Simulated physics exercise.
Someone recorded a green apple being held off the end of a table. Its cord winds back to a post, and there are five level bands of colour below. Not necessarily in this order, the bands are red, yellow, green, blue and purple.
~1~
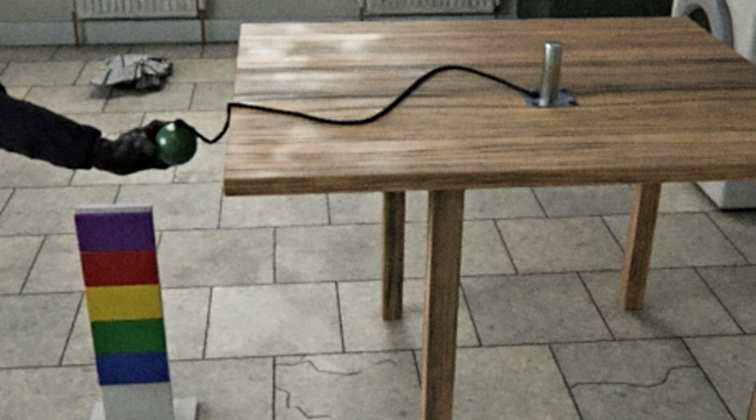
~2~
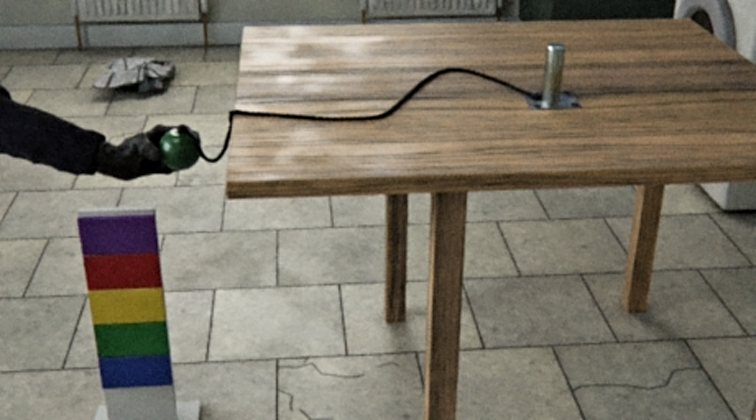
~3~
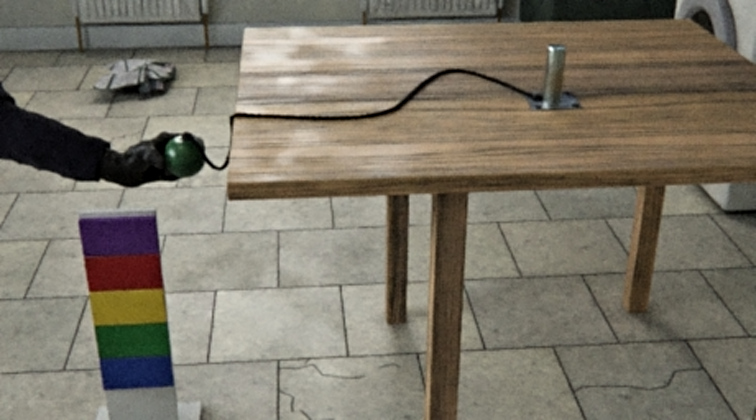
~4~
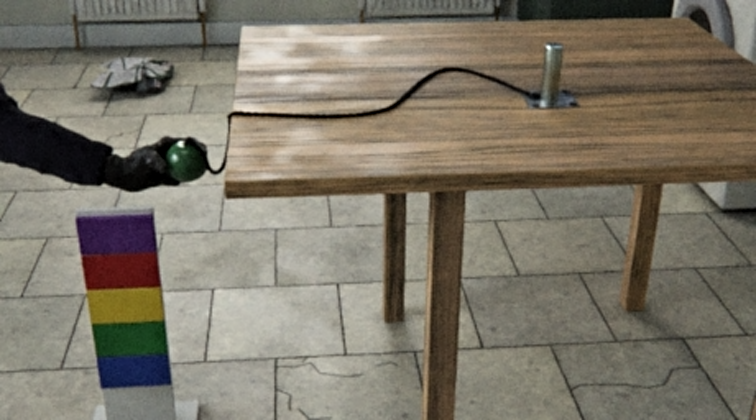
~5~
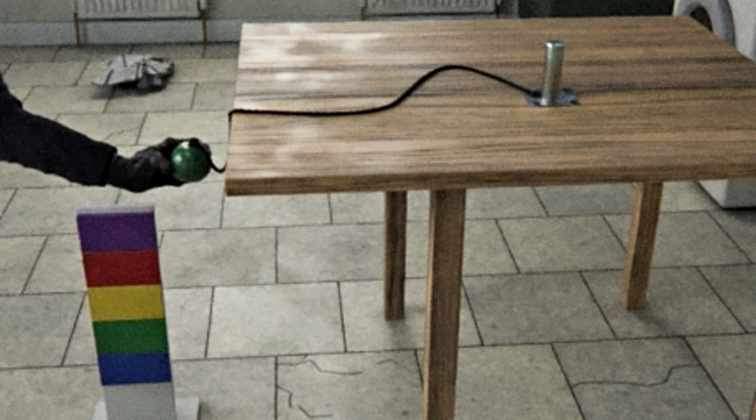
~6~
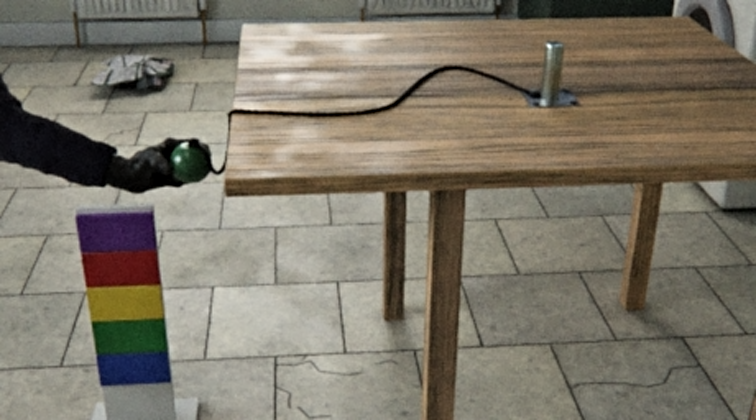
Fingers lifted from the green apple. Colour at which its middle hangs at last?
The green one.
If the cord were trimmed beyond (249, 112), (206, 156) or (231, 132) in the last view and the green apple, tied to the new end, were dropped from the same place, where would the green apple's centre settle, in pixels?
First (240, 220), then (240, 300), then (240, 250).
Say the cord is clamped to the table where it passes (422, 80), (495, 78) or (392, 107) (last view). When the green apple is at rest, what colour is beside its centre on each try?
First try red, second try yellow, third try purple.
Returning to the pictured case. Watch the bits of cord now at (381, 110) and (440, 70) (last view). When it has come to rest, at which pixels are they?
The first lands at (260, 92), while the second lands at (399, 95).
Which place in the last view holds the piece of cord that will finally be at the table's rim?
That spot is around (354, 114).
A little later, apple near (212, 319); level with green.
Next, apple near (274, 304); level with green.
Later still, apple near (233, 318); level with green.
When it is over, apple near (248, 315); level with green. At green.
